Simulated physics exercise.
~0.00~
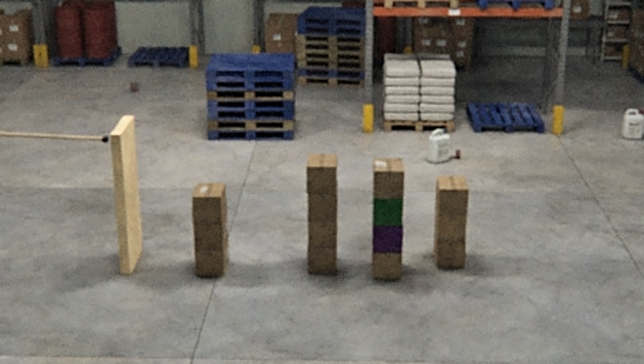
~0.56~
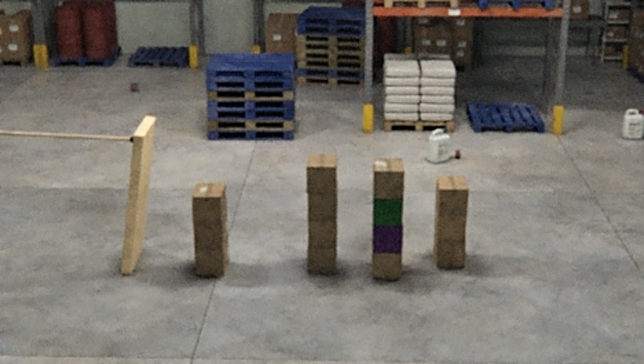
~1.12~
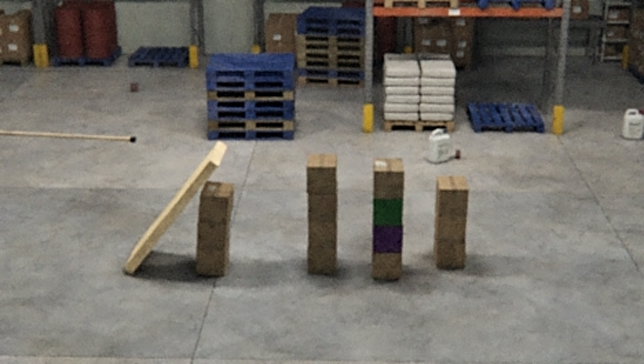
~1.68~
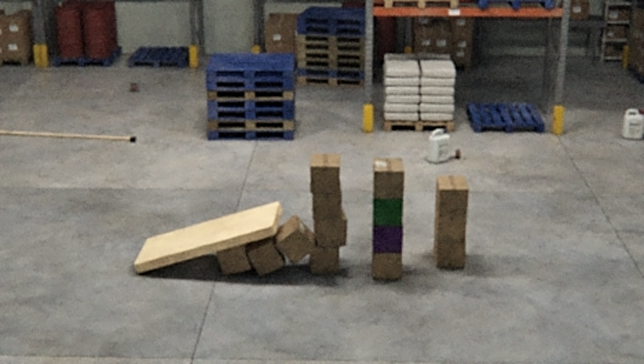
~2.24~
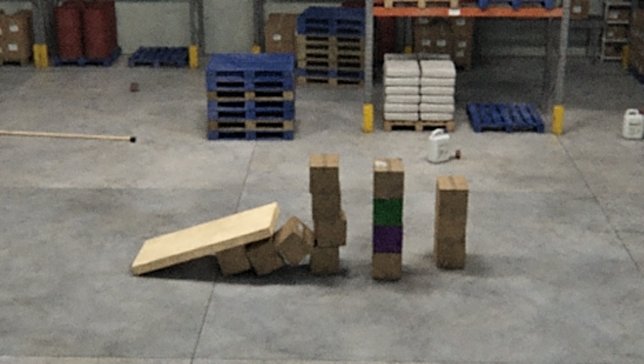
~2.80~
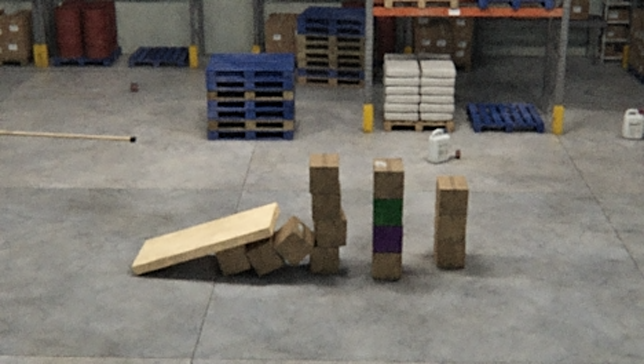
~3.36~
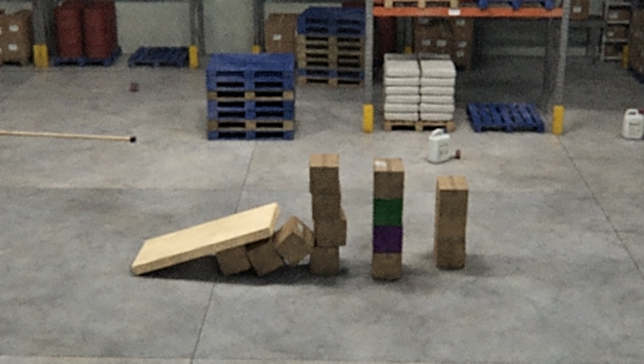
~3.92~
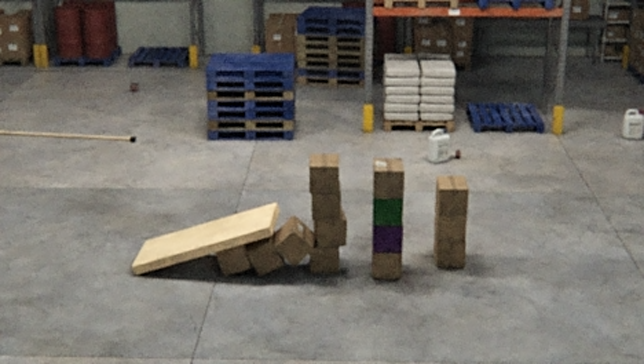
A pole nudges the top of a tall pale board standing on end in a warehouse, tipping it right toward four separate stacks of brown cartons. The pole stops while the board keeps falling and meets the nearest, shorter stack. That stack topples under it, its cartons tumbling against the base of the taller second stack, which is jolted slightly out of line but stays up. The board comes to rest slanting across the fallen cartons. The third stack, with its green and purple cartons, and the last stack remain standing, untouched.
